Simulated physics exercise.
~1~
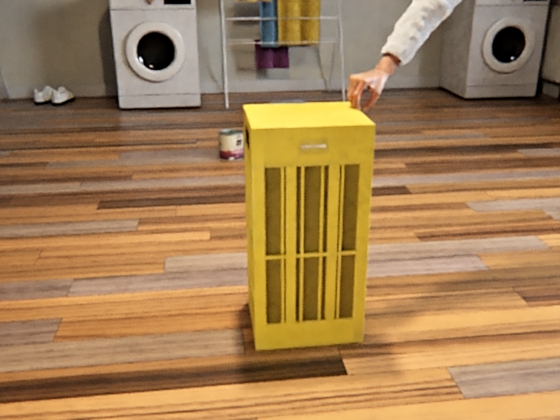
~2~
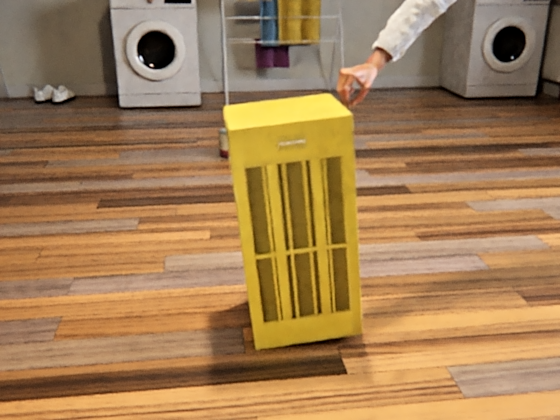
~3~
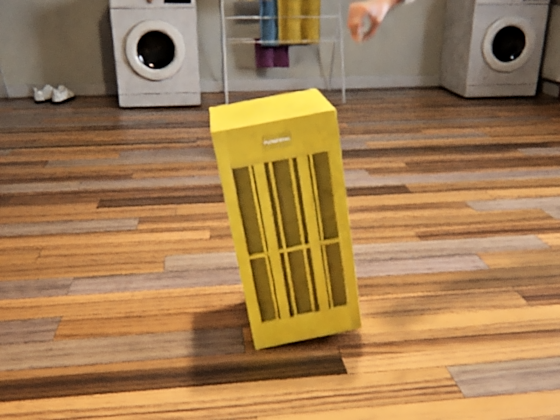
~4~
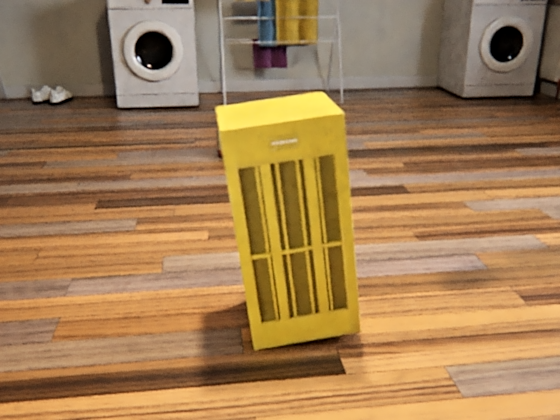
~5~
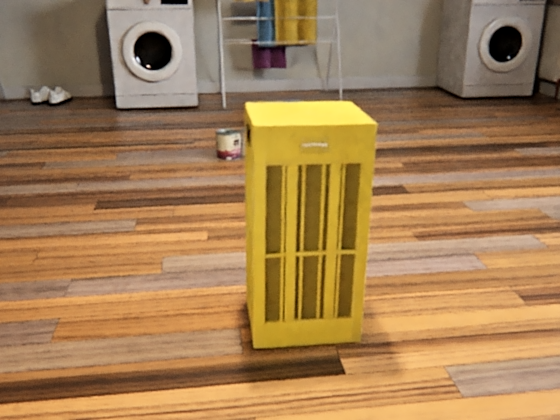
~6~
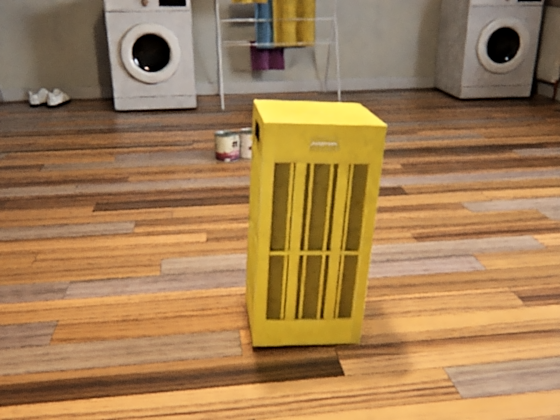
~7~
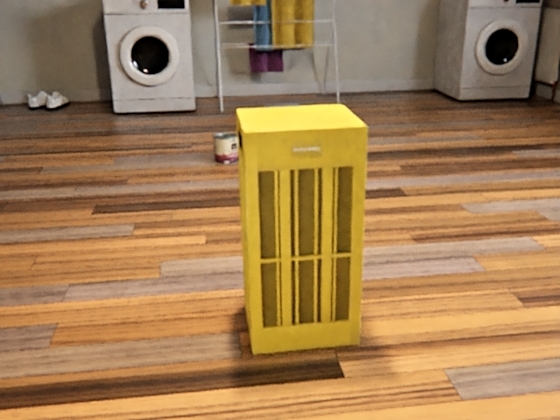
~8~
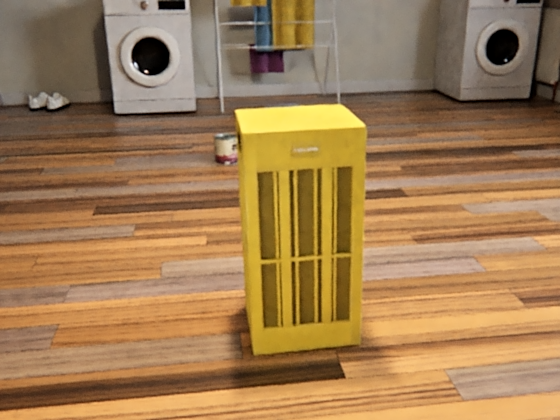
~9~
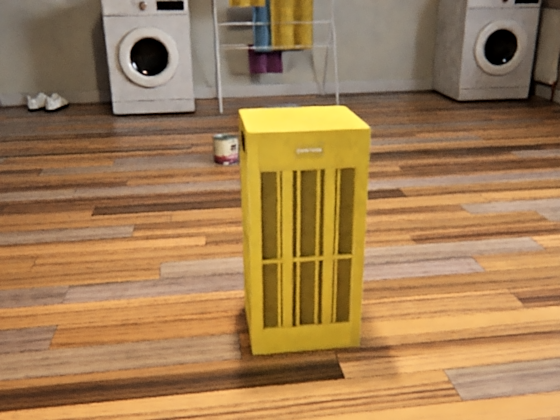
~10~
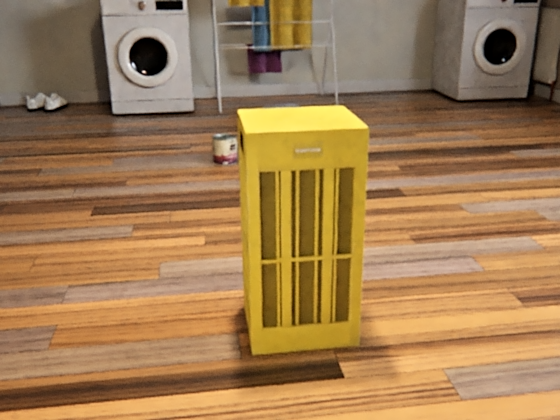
Tall yellow crate tipping left as a hand shoves its top and withdraws, then rocking back and settling upright on its base.
